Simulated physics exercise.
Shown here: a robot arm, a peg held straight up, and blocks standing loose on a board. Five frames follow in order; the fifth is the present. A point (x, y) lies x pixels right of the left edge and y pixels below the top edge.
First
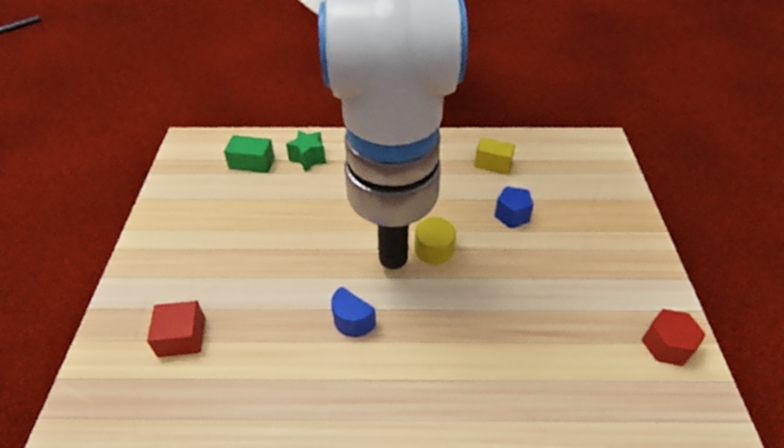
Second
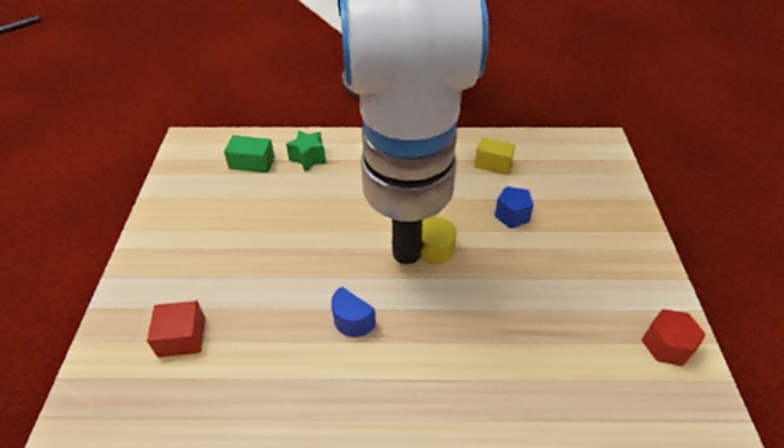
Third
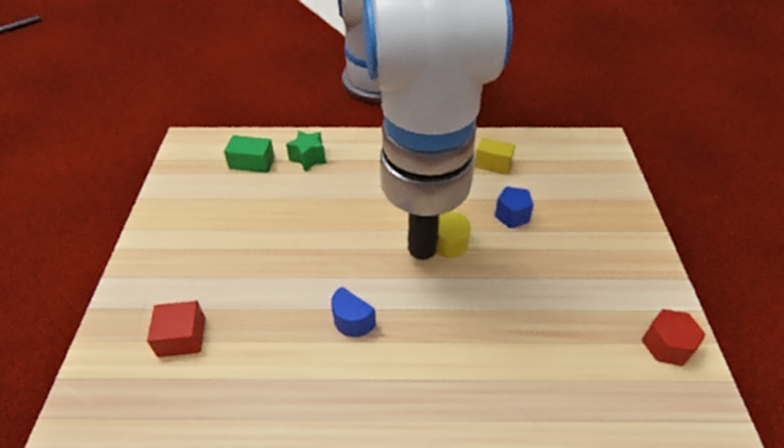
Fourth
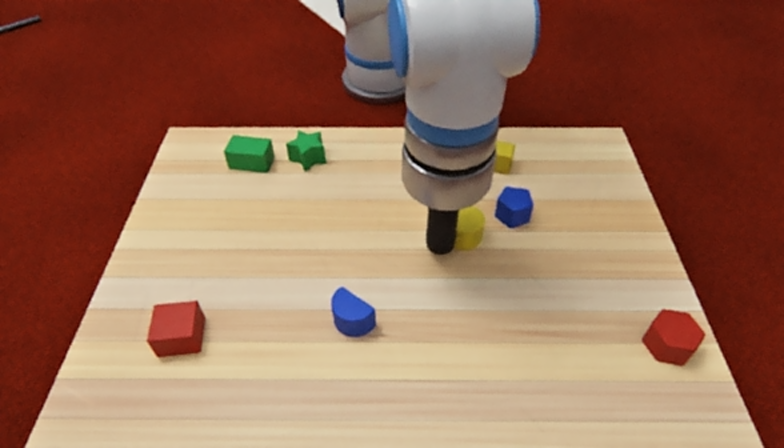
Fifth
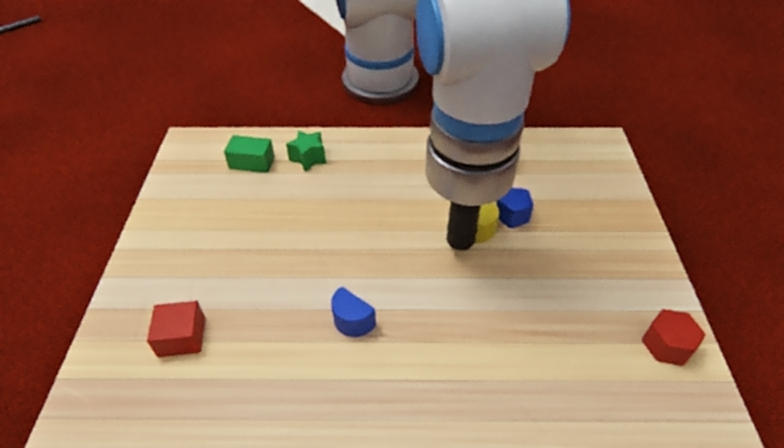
A white and blue robot arm holds a black peg upright over a pale wooden board on a red surface, seen from the front and slightly above by a still camera. Green and yellow blocks sit toward the back, a blue pentagon right of centre, a blue half-round nearer, and red blocks at either side. The peg moves right to a yellow cylinder and pushes it slowly rightward and slightly back, close to the pentagon.
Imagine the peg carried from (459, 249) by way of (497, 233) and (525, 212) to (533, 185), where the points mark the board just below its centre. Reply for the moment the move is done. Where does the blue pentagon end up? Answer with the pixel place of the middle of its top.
My estimate: (552, 153).
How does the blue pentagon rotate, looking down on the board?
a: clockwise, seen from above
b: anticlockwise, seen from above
I choose a.
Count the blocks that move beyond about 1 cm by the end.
The result: Two blocks.
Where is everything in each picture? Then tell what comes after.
The first picture shows tip of the peg at (393, 259), middles of tops, yellow cylinder at (436, 231), yellow oblong block at (496, 147), blue pentagon at (516, 197).
The second picture shows peg at (407, 254), nothing pushed.
The third picture shows peg at (422, 249), yellow cylinder at (450, 225).
The fourth picture shows peg at (440, 245), yellow cylinder at (465, 218).
The fifth picture shows peg at (460, 240), yellow cylinder partly hidden, yellow oblong block hidden, blue pentagon at (516, 197).
One third of the way, peg at (500, 224); yellow cylinder at (497, 191); blue pentagon at (533, 185), turned 75° clockwise.
Two thirds of the way, peg at (528, 203); yellow cylinder at (501, 180); blue pentagon at (539, 176), turned 110° clockwise.
At the end, peg at (535, 176); yellow cylinder at (500, 180); yellow oblong block unmoved; blue pentagon at (552, 153), turned 140° clockwise.
